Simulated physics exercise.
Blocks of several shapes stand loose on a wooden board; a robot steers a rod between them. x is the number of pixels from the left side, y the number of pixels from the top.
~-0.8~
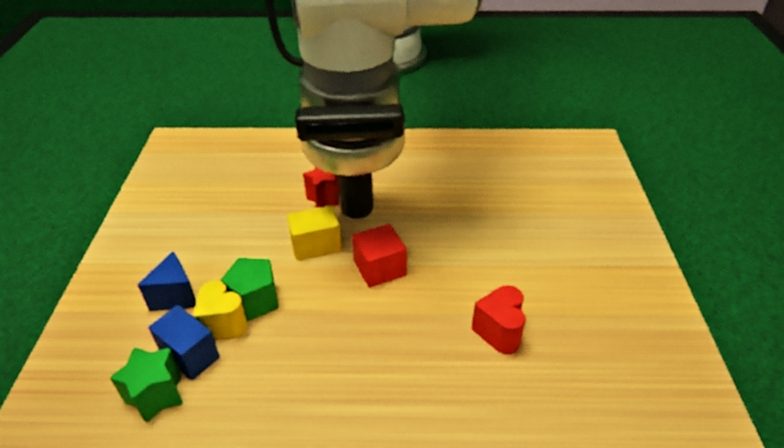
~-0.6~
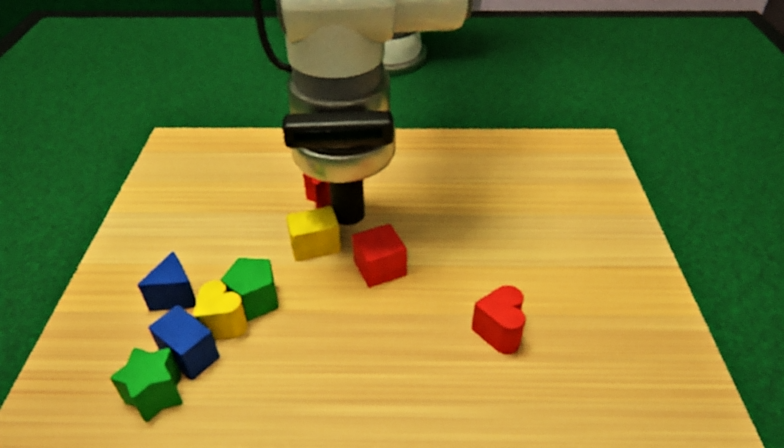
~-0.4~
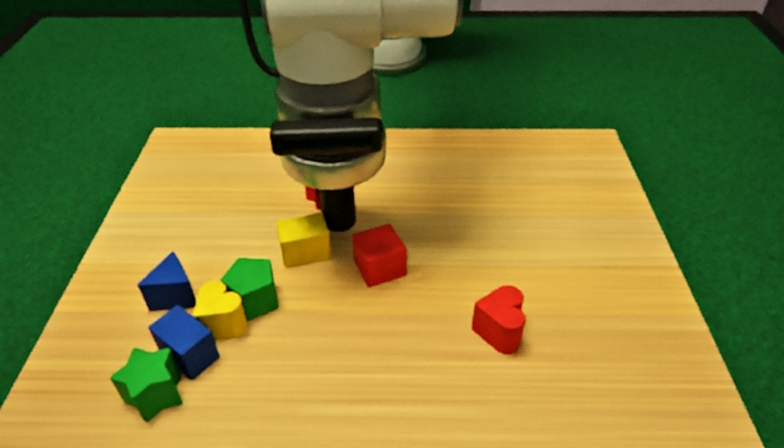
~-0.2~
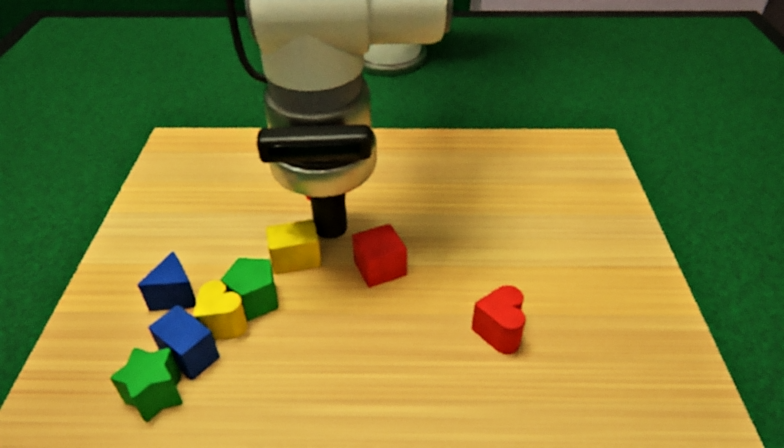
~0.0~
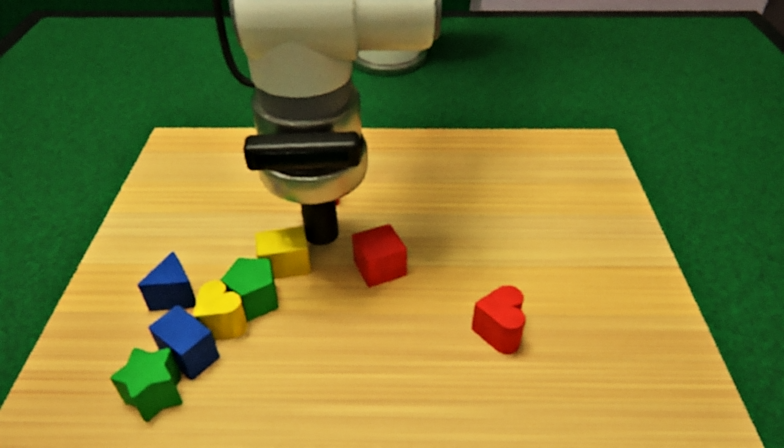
On a wooden board, a robot arm's dark rod moves left and nearer, pushing the yellow block slightly toward the green pentagon.
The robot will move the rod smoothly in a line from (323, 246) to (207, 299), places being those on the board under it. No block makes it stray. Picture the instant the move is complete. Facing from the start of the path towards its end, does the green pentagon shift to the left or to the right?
It's pushed left.
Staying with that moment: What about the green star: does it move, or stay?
That block gets shifted.
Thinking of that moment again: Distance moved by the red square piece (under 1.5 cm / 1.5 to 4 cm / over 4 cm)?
Answer: Less than 1.5 cm.
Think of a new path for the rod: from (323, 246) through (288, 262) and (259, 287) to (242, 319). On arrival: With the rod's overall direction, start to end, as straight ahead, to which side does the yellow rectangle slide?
Right-hand side.
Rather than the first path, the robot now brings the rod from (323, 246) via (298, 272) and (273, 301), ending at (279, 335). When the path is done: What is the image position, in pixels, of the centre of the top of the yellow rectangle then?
It ends at (240, 247).
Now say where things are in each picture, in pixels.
In the first picture, lower end of the rod (357, 208), tops of blocks, green star (143, 369), blue triangular block (166, 272), yellow heart block (215, 299), green pentagon (248, 274), yellow rectangle (313, 219), red square piece (379, 241).
In the second picture, rod (349, 215), blocks as before.
In the third picture, rod (340, 221), yellow rectangle (302, 226).
In the fourth picture, rod (331, 228), yellow rectangle (292, 233).
In the fifth picture, rod (322, 234), green star (143, 369), blue triangular block (166, 272), yellow heart block (215, 299), green pentagon (248, 274), yellow rectangle (281, 239), red square piece (379, 241).
What follows on the original path. One third of the way, rod (284, 251); yellow rectangle (237, 246).
Two thirds of the way, rod (244, 268); green star (137, 377), turned 15° clockwise; blue triangular block (159, 272), turned 20° anticlockwise; yellow heart block (203, 311); green pentagon (238, 285); yellow rectangle (198, 251), turned 20° clockwise.
At the end, rod (203, 287); green star (126, 390), turned 15° clockwise; blue triangular block (152, 274), turned 20° anticlockwise; yellow heart block (195, 326), turned 25° clockwise; green pentagon (235, 292), turned 30° anticlockwise; yellow rectangle (176, 250), turned 50° clockwise; red square piece not moved.
